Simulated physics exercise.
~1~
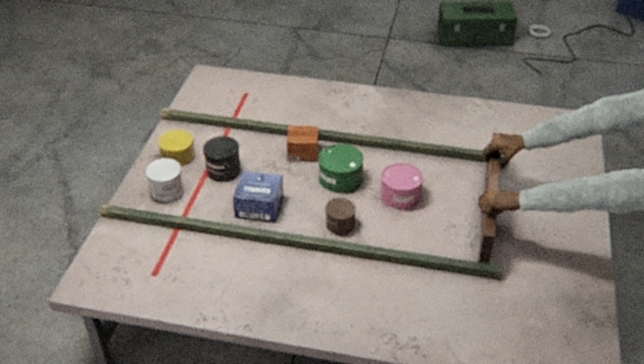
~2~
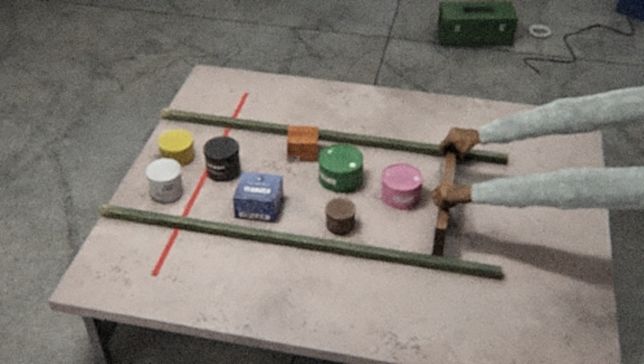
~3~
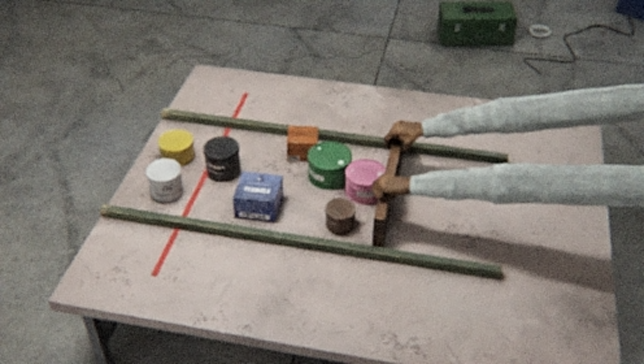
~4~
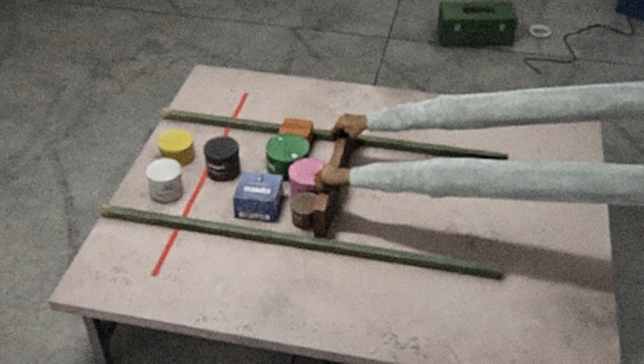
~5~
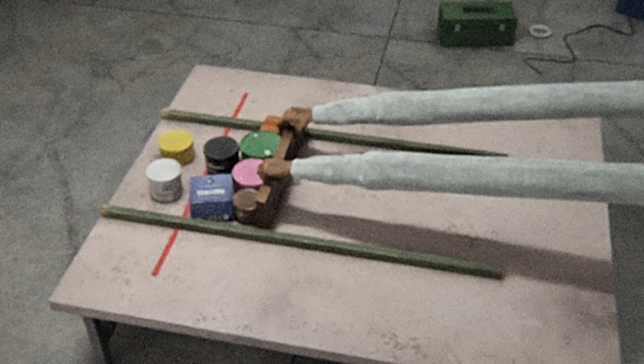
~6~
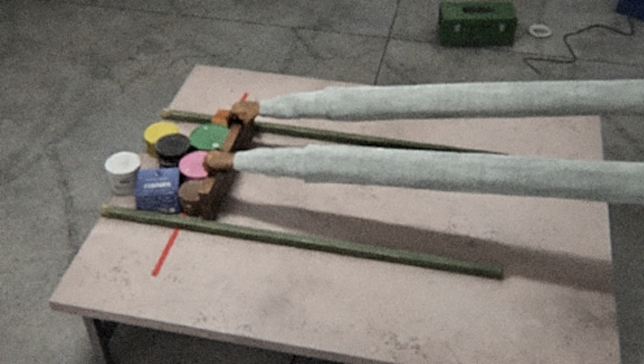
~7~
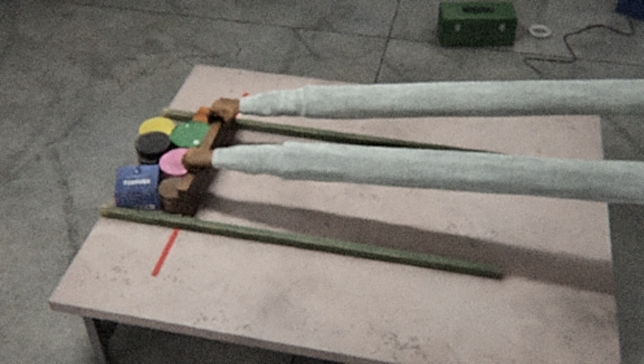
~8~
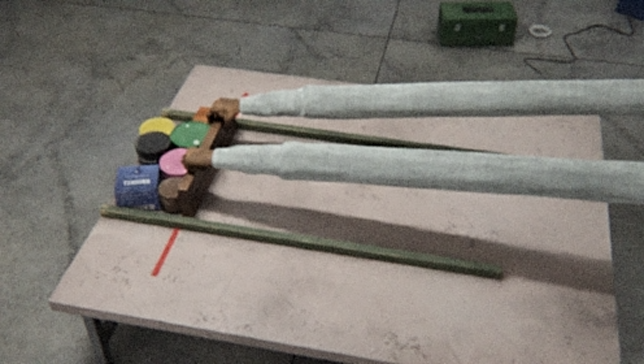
On a low platform, two hands push a plank left, crowding tubs together until the white one falls.
